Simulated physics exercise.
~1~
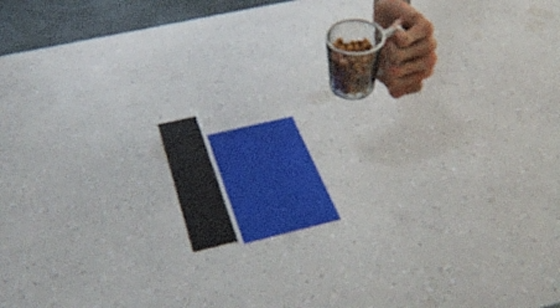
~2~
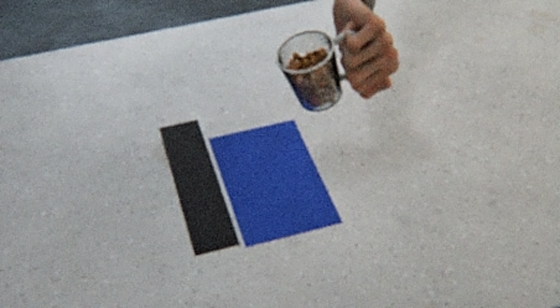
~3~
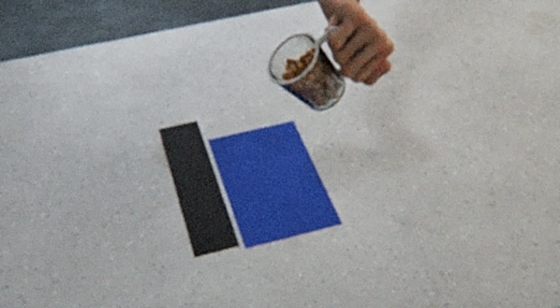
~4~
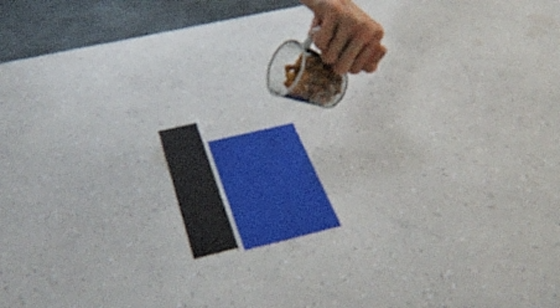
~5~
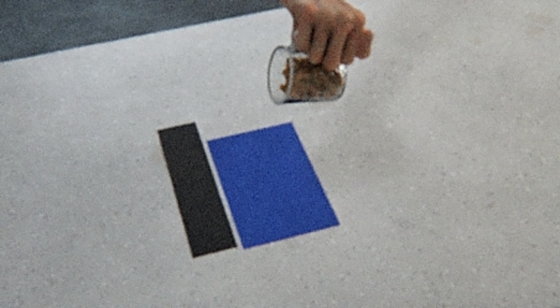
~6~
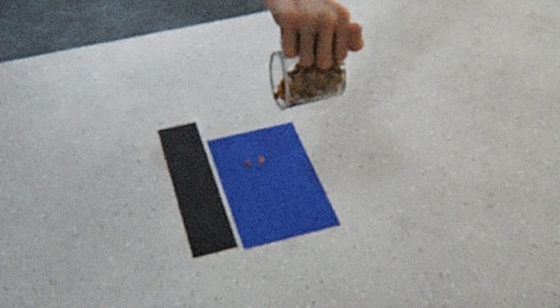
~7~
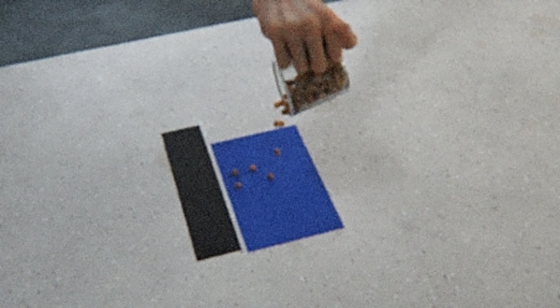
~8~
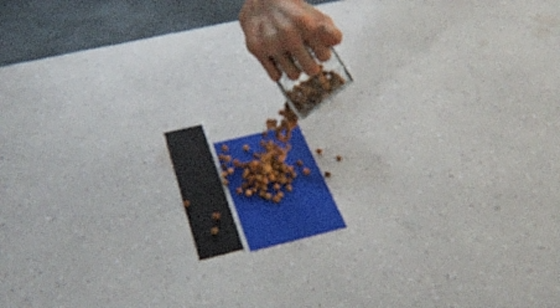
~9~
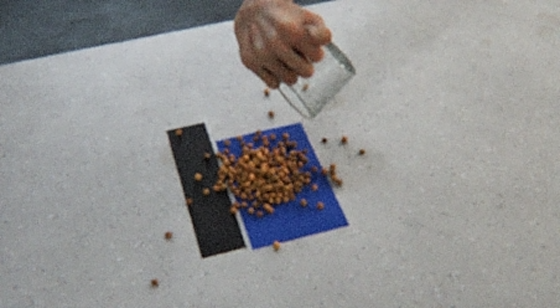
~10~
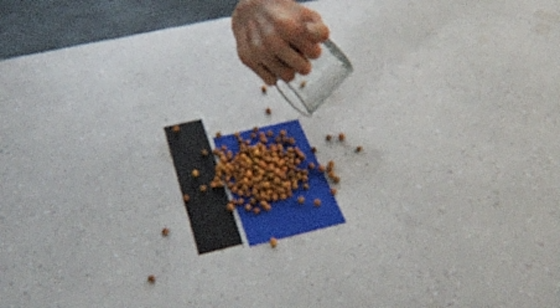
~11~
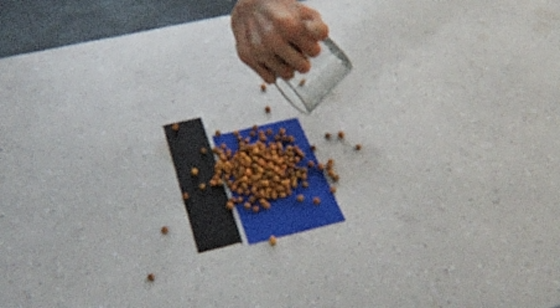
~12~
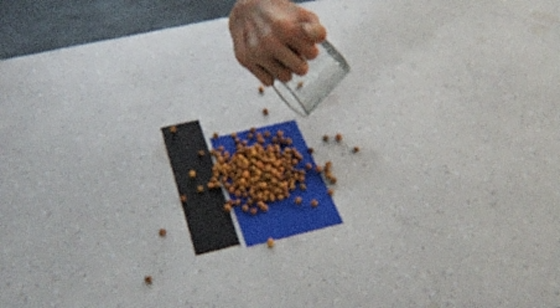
A hand holds a clear glass mug of small brown roasted chickpeas above a pale speckled tabletop, seen from above at an angle by a slightly swaying camera. A blue mat lies near the middle with a narrow black mat close to its left, and a dark area fills the upper left corner. The hand moves left and tips the mug onto its side above the blue mat. A few pieces drop first, then the rest pour out as the mug turns further. It ends tipped over and empty, with most pieces heaped on the blue mat and a few scattered on the black mat and table.
